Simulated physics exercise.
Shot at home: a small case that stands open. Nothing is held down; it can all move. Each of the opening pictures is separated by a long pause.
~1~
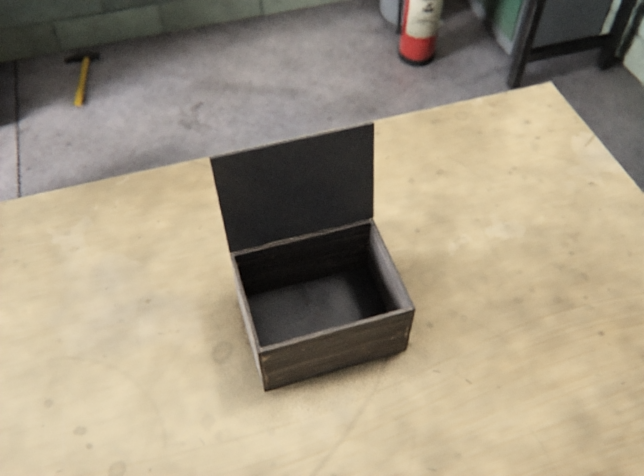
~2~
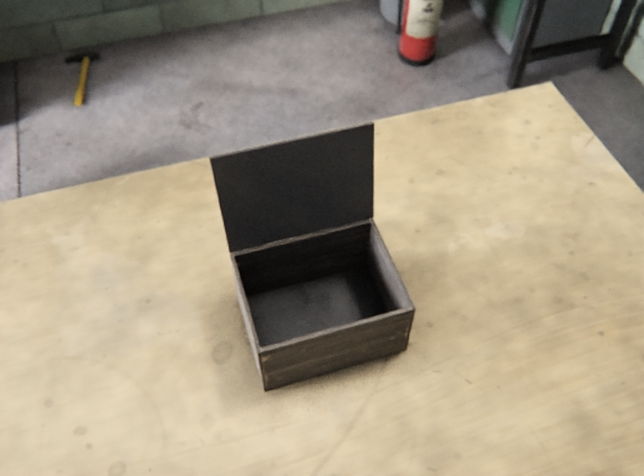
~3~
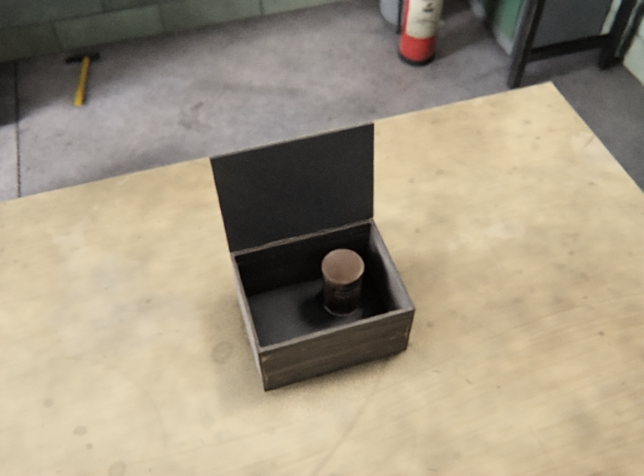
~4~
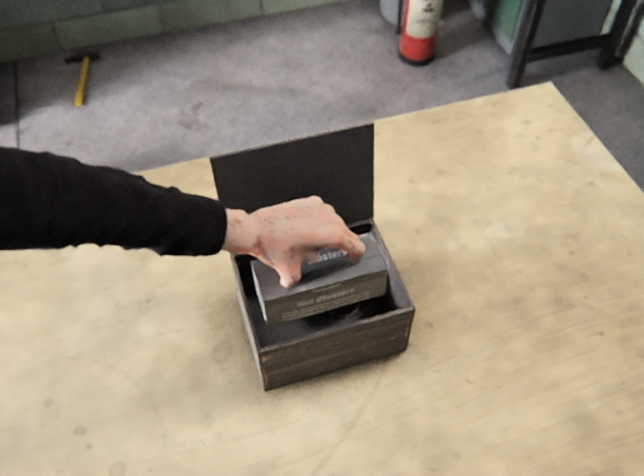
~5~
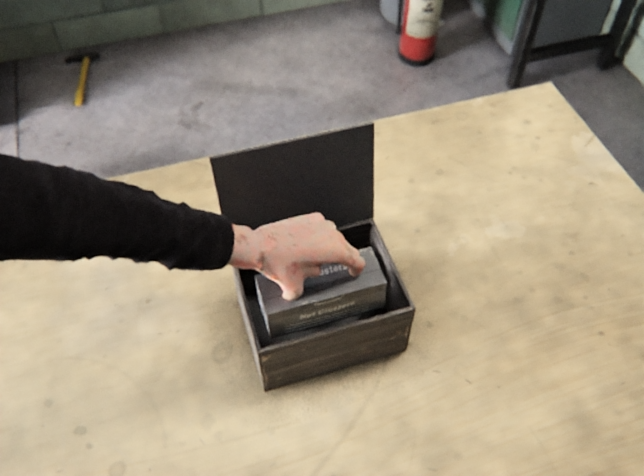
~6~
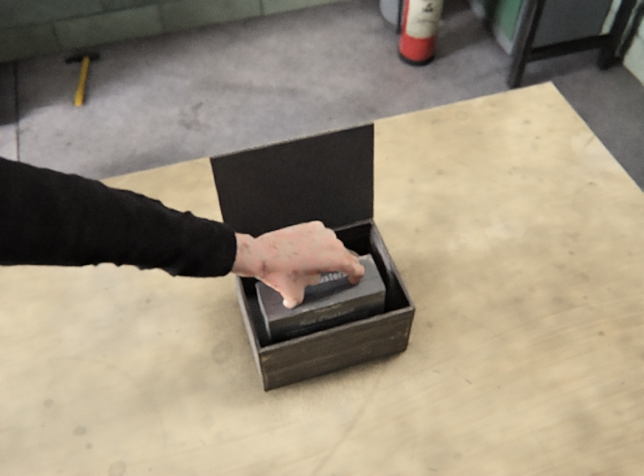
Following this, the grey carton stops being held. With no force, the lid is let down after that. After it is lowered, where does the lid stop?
Comes fully down.
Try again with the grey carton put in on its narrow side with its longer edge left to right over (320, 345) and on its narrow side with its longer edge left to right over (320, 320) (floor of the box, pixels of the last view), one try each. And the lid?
On the first try the lid goes all the way down, and on the second it goes all the way down.
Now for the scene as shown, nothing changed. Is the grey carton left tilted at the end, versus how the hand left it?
After all that, it keeps its set angle.
Then, 0.50 s past the last view, grey carton displaced a little near (321, 334).
Then, 1.60 s past the last view, lid 57° above the rim; grey carton displaced a little near (321, 334).
Then, 2.00 s past the last view, lid 15° above the rim; grey carton displaced a little near (321, 334).
Finally, lid shut; moved from the start, grey carton; brown tin still in place. Final places as the last picture's camera would see them, grey carton near (321, 334).
